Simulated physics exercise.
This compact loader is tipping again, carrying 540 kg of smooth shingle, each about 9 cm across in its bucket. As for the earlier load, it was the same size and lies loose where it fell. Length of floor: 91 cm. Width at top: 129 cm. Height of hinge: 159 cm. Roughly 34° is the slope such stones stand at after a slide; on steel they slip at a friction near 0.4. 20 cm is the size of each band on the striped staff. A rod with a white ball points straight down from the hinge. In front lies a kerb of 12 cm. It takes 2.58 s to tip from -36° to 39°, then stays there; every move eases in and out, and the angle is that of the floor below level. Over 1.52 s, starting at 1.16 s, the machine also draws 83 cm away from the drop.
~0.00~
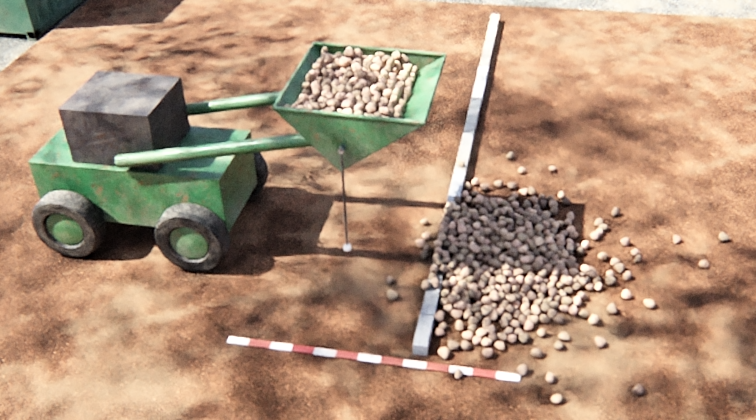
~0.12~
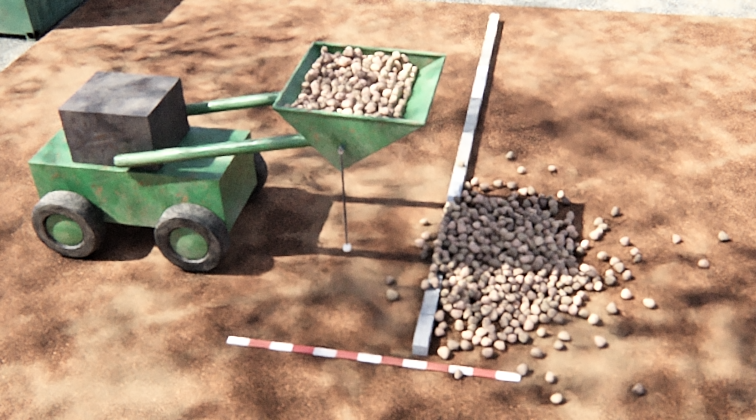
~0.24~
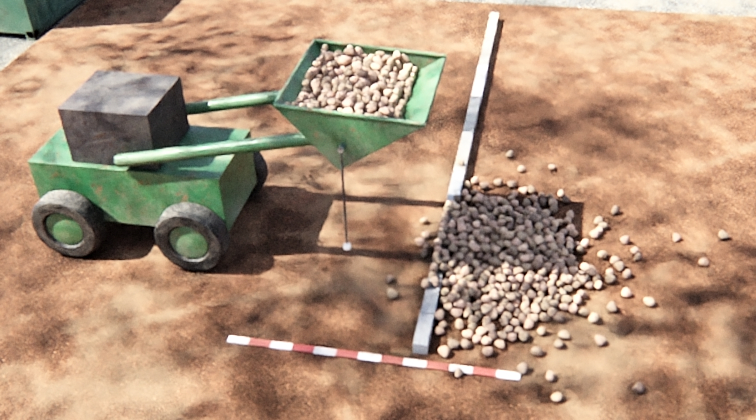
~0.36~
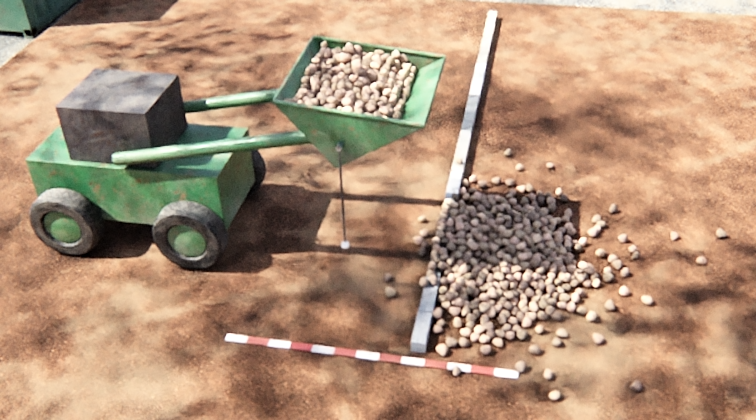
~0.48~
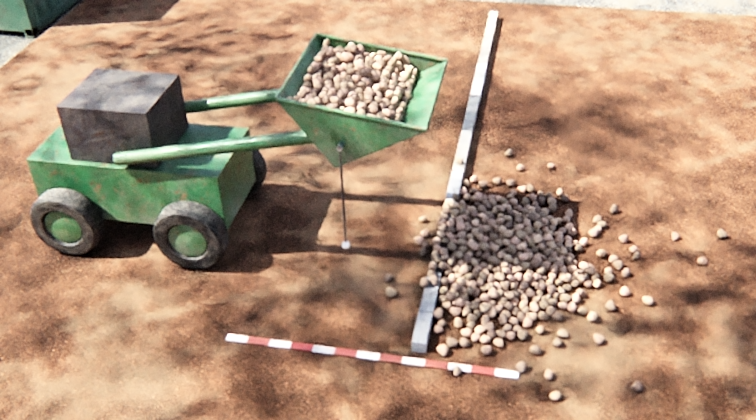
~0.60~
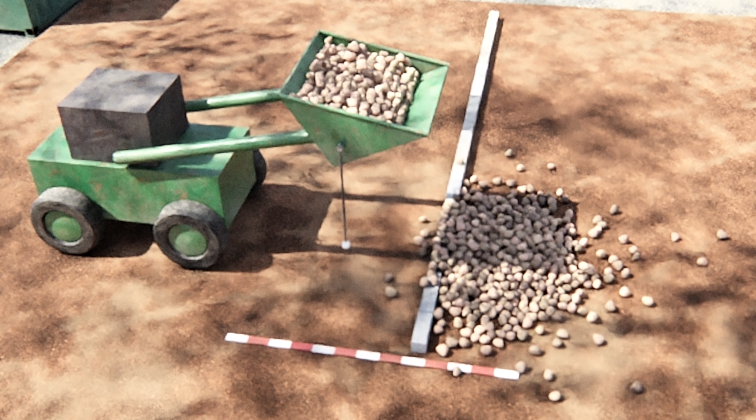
The green loader's raised bucket, full of smooth stones, tilted slowly and slightly down toward the right, while the machine barely shifted and the loose stones piled by the pale kerb lay still.
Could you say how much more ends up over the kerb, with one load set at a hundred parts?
I'd put it at 6 parts in every hundred.
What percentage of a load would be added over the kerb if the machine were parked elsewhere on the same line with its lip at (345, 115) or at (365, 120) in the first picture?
First place: Roughly 0 %; second place: Roughly 0 %.
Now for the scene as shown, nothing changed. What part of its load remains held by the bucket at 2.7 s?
It holds some 0 percent.
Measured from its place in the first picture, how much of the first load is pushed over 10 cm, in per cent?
I'd say roughly 0 per cent of them.
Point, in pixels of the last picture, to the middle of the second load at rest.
Middle: Approx. (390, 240) px.
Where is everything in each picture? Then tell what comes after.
In the first frame, the bucket is at -36°, its lip at (425, 124); the top of the load is at (353, 65). The earlier load is highest near (462, 236), 20 cm above ground level, 5 % on this side of the kerb, 95 % over the kerb.
In the second frame, lip at (425, 124), floor tilted -36°, highest stones at (353, 65); the stones move at 0.0 m/s on average.
In the third frame, the bucket is at -34°, its lip at (425, 125); the top of the load is at (354, 63); the stones move at 0.1 m/s on average.
In the fourth frame, the bucket is at -32°, its lip at (424, 126); the top of the load is at (349, 59); the stones move at 0.1 m/s on average.
In the fifth frame, lip at (426, 130), floor tilted -29°, highest stones at (347, 59); the stones move at 0.1 m/s on average.
In the sixth frame, the bucket is at -26°, its lip at (428, 135); the top of the load is at (335, 53); the stones move at 0.1 m/s on average.
After 1.9 s the floor is at 27°; in per cent of one load, 62 in the bucket, 41 on this side of the kerb, 98 over the kerb; the foremost stones are at (661, 272).
After 2.7 s the floor is at 39°; in per cent of one load, 2 in the bucket, 97 on this side of the kerb, 101 over the kerb; the foremost stones are at (661, 272).
After 3.1 s the floor is at 39°; in per cent of one load, 0 in the bucket, 99 on this side of the kerb, 101 over the kerb; the foremost stones are at (661, 272).
After 5.9 s the floor is at 39°; in per cent of one load, 0 in the bucket, 99 on this side of the kerb, 101 over the kerb; the foremost stones are at (661, 272). Net gain over the kerb, 6.
